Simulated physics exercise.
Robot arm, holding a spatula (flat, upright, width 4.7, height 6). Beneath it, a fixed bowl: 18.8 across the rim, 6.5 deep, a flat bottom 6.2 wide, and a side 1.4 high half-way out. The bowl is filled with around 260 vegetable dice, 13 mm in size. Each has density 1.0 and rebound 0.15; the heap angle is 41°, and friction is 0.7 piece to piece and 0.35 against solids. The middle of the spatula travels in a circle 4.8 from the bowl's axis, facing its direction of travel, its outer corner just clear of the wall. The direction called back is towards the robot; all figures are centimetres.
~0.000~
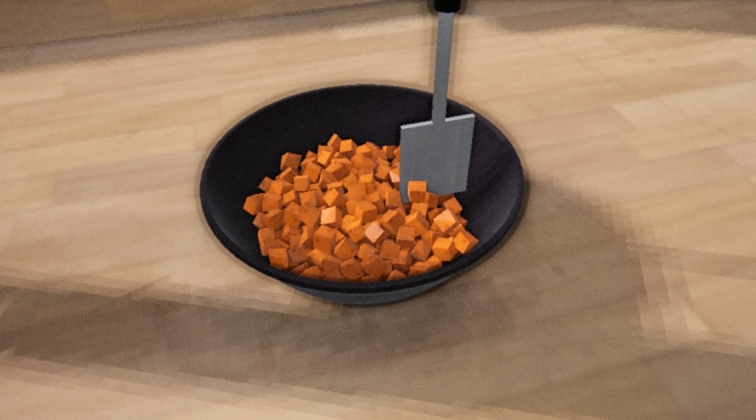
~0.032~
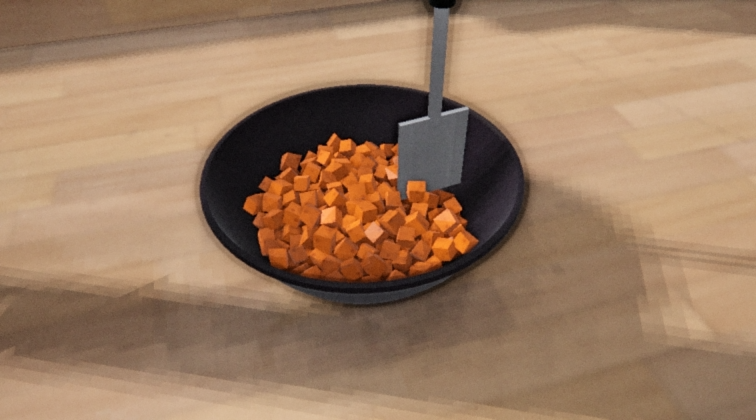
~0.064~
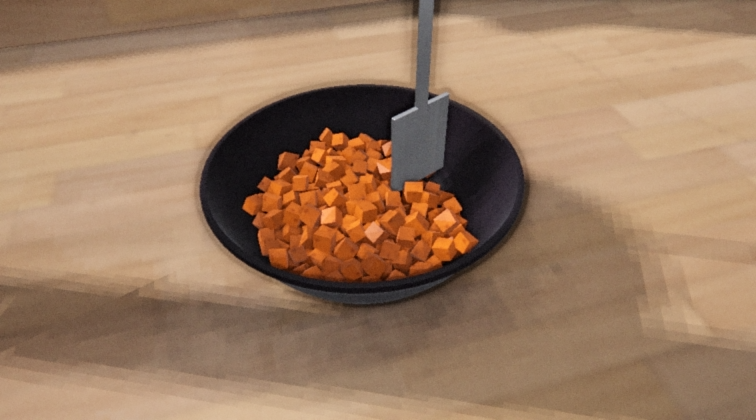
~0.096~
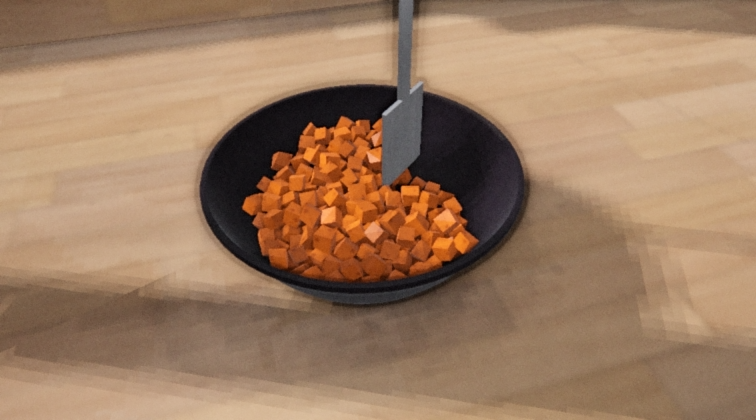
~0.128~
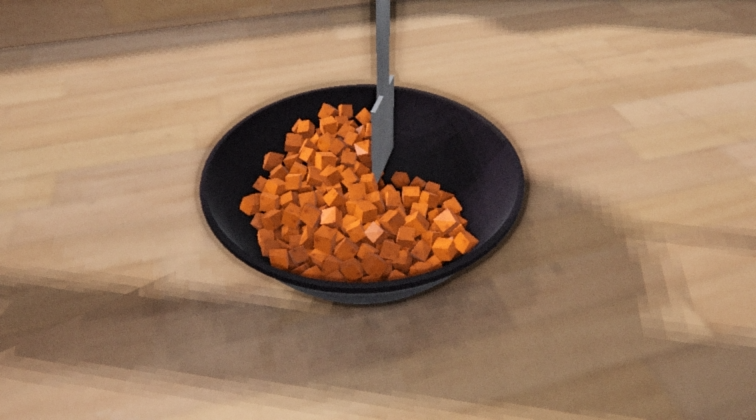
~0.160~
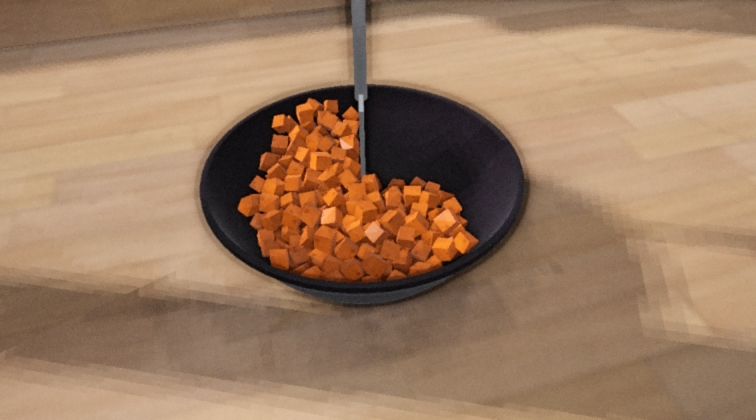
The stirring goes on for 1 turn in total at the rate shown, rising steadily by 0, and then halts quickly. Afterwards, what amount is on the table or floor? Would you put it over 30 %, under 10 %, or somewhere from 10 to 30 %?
I would put it from 10 to 30 %.
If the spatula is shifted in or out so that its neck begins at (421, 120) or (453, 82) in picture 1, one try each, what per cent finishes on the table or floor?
I'd guess some 15 and 15 percent.
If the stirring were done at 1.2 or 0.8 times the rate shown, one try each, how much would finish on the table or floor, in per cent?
Estimates in order: Near 25 % and near 15 %.
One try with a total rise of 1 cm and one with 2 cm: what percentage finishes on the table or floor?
Estimates: 15 % and 10 %.
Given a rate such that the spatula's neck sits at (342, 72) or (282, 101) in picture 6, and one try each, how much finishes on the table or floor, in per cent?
Near 25 in a hundred for the first and near 45 in a hundred for the second.
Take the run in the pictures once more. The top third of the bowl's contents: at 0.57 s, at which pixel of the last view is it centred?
Roughly pixel (470, 177).
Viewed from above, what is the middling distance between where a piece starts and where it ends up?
Level distance: About 9 cm.
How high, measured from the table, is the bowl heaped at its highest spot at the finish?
The top sits some 7.5 cm up.
After 0.36 s, 185° round, highest piece 8 above the table; 253 in the bowl, 2 on the table or floor, 3 in flight or on the tool.
After 0.57 s, 294° round, highest piece 9 above the table; 227 in the bowl, 25 on the table or floor, 6 in flight or on the tool.
After 0.87 s, 0° round, highest piece 7 above the table; 209 in the bowl, 49 on the table or floor.
After 1.57 s, 0° round, highest piece 7 above the table; 209 in the bowl, 49 on the table or floor.
At rest, 209 in the bowl, 49 on the table or floor. That is 19 % on the table or floor.
